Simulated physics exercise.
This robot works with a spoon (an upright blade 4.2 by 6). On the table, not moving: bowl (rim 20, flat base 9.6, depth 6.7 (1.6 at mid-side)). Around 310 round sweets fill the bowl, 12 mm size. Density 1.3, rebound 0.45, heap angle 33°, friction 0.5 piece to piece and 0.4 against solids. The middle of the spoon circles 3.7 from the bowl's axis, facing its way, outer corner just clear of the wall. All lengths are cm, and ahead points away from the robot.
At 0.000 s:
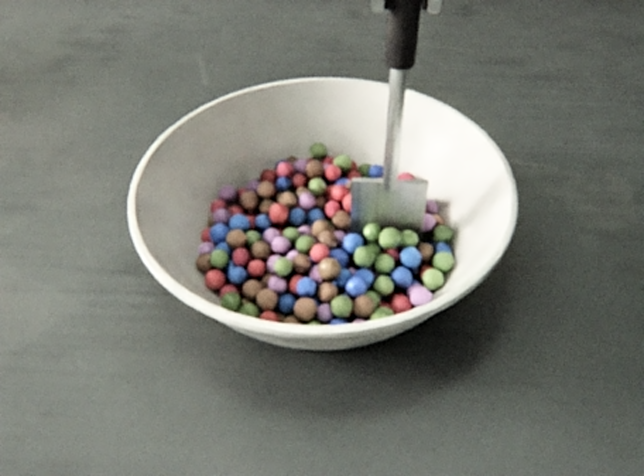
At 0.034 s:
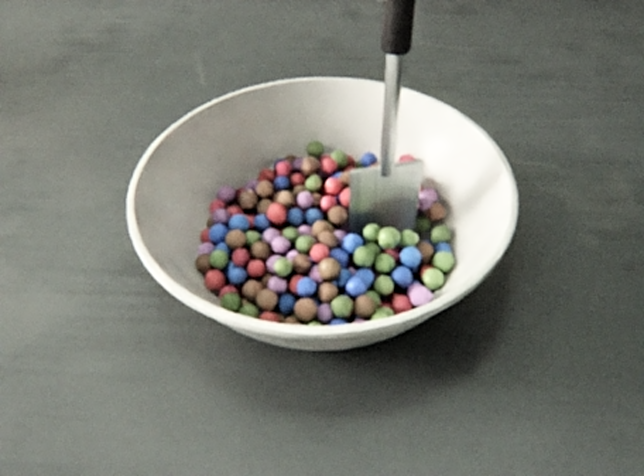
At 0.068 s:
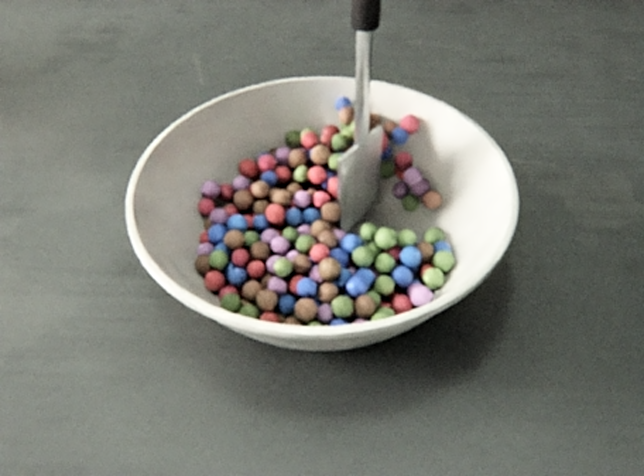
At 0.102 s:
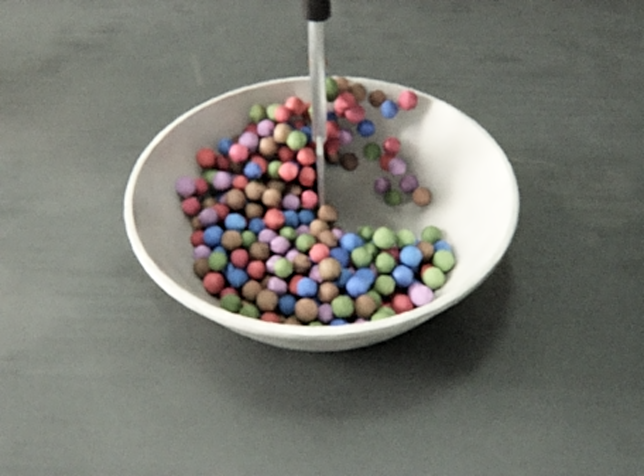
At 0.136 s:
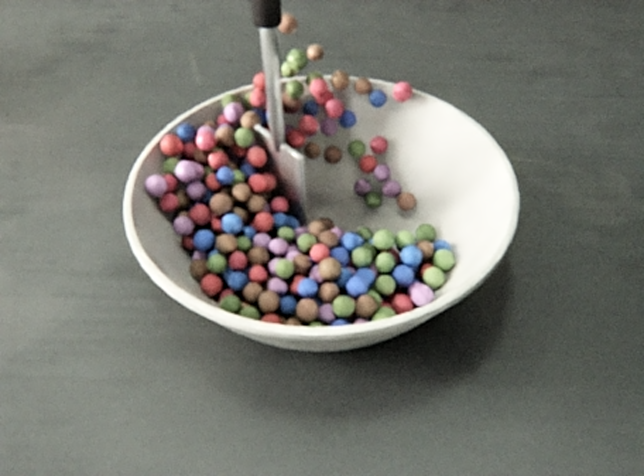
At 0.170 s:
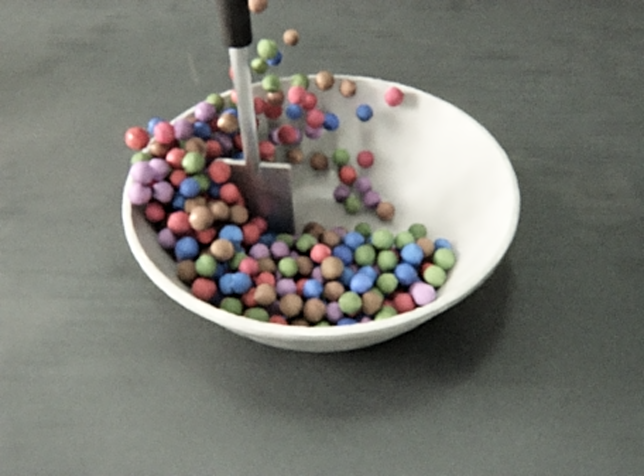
A wide white bowl sits on a dark grey tabletop, seen from above at an angle by a still camera. It holds a heap of small round sweets in red, blue, green, brown and lilac, with an upright flat metal blade on a dark-handled shaft at the right. The blade sweeps around the back to the left, pushing sweets up into a high pile, baring the bowl's right side and scattering several above the rear rim.
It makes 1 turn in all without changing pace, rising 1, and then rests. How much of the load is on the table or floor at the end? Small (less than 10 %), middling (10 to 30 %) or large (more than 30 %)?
On the table or floor the share is middling, 10 to 30 %.
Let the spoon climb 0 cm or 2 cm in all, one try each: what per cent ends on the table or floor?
Some 20 and 20 per cent.
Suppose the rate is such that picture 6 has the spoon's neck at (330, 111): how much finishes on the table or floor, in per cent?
Some 0 per cent.
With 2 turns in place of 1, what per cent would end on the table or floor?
In that case some 30 per cent.
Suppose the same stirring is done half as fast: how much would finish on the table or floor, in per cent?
Then about 0 per cent.
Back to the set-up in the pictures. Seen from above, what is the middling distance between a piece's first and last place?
Some 7 cm.
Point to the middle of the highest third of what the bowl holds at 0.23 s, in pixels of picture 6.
At about (214, 257).
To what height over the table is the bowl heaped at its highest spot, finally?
Some 5.5 cm.
After 0.23 s, 238° round, highest piece 10 above the table; 289 in the bowl, 19 in flight or on the tool.
After 0.28 s, 304° round, highest piece 12 above the table; 267 in the bowl, 5 on the table or floor, 36 in flight or on the tool.
After 0.51 s, 0° round, highest piece 6 above the table; 246 in the bowl, 62 on the table or floor.
After 1.21 s, 0° round, highest piece 5 above the table; 246 in the bowl, 62 on the table or floor.
At rest, 246 in the bowl, 62 on the table or floor. That is 20 % on the table or floor.
